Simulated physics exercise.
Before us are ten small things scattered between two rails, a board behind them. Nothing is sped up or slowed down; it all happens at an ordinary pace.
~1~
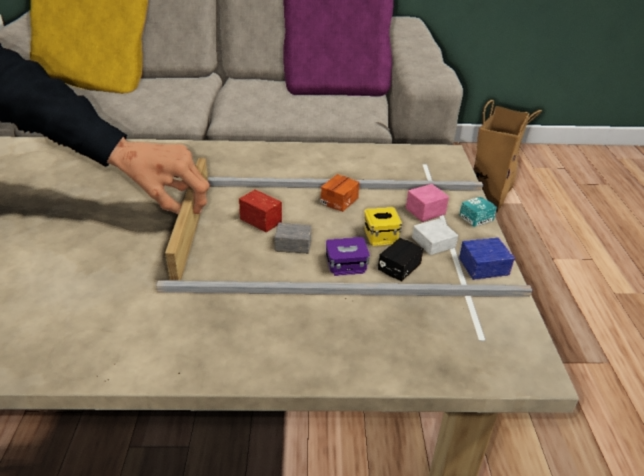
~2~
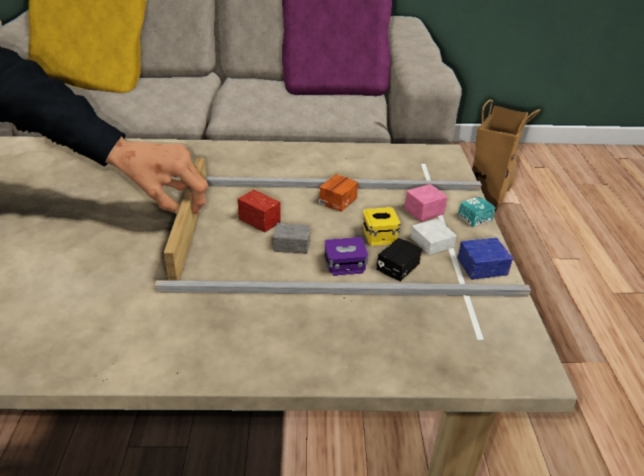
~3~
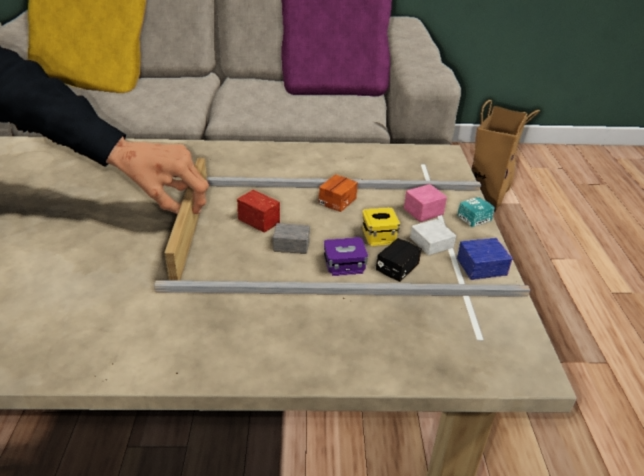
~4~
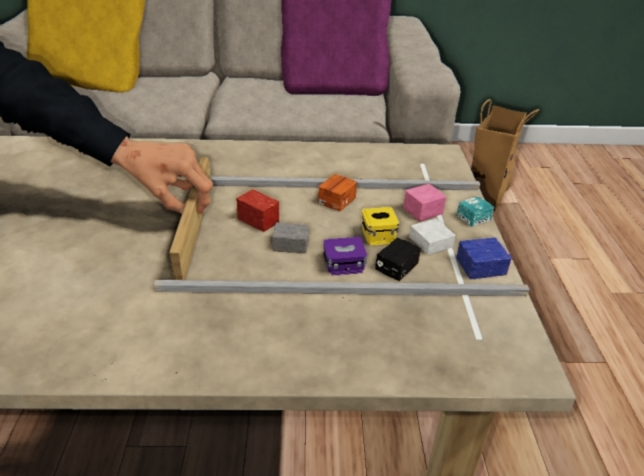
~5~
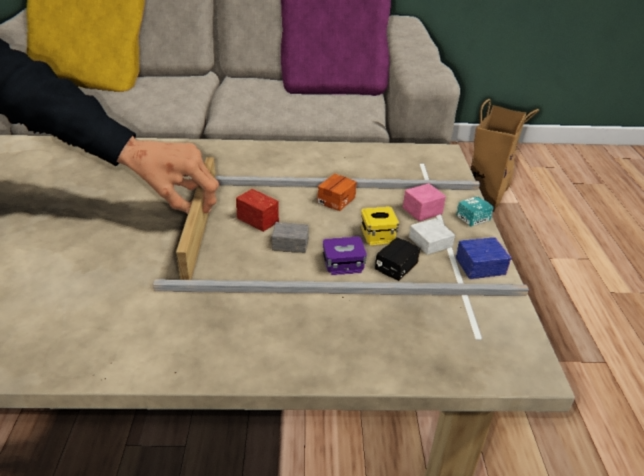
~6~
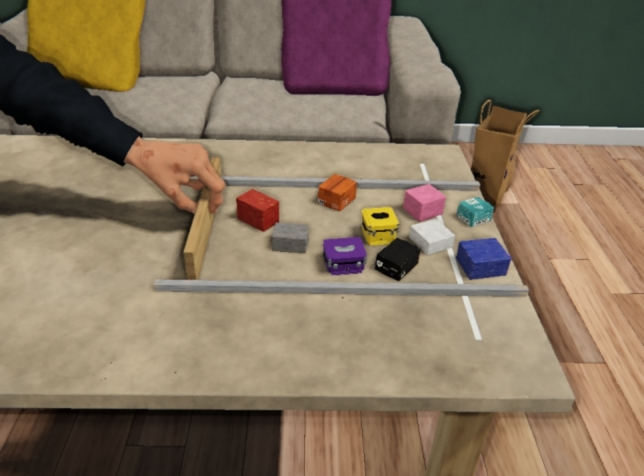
At first, a hand holds a wooden board upright at the left end of two grey rails on a table, with ten small coloured boxes and blocks scattered between them. Then the hand slides the board slightly to the right, towards the red block, while the small objects stay still.
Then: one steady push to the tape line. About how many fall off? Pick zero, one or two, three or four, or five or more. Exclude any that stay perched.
Three or four fall off.
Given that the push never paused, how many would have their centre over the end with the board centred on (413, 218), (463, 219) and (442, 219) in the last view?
Middles past end - pos 1: 0, pos 2: 5, pos 3: 3.
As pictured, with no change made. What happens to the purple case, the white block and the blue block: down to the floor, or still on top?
Check the purple case: It does not drop. The white block falls away. The blue block falls away.
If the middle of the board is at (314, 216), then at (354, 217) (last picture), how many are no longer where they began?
I make it 2 at the first spot and 7 at the other.
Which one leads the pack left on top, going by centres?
The black box finishes nearest.
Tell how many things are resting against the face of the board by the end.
4 in contact.
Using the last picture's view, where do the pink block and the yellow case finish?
(472, 205) and (490, 225), approximately.
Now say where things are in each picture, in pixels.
The first frame shows turquoise box (478, 212); blue block (486, 258); pink block (427, 203); board (190, 215); tape (447, 234).
The second frame shows blue block (484, 258); yellow case (380, 226).
The third frame shows pink block (425, 203); board (189, 215).
The fourth frame shows turquoise box (475, 211); white block (432, 236).
The fifth frame shows blue block (483, 258); grey block (291, 237).
The sixth frame shows turquoise box (475, 211); blue block (483, 258); pink block (424, 203); board (205, 214); tape (445, 234).
Soon after, none off yet; turquoise box at rest near (475, 211); blue block at rest near (483, 258); pink block at rest near (424, 203).
In the end, the number that fall off is three or four; gone, white block, blue block and turquoise box.
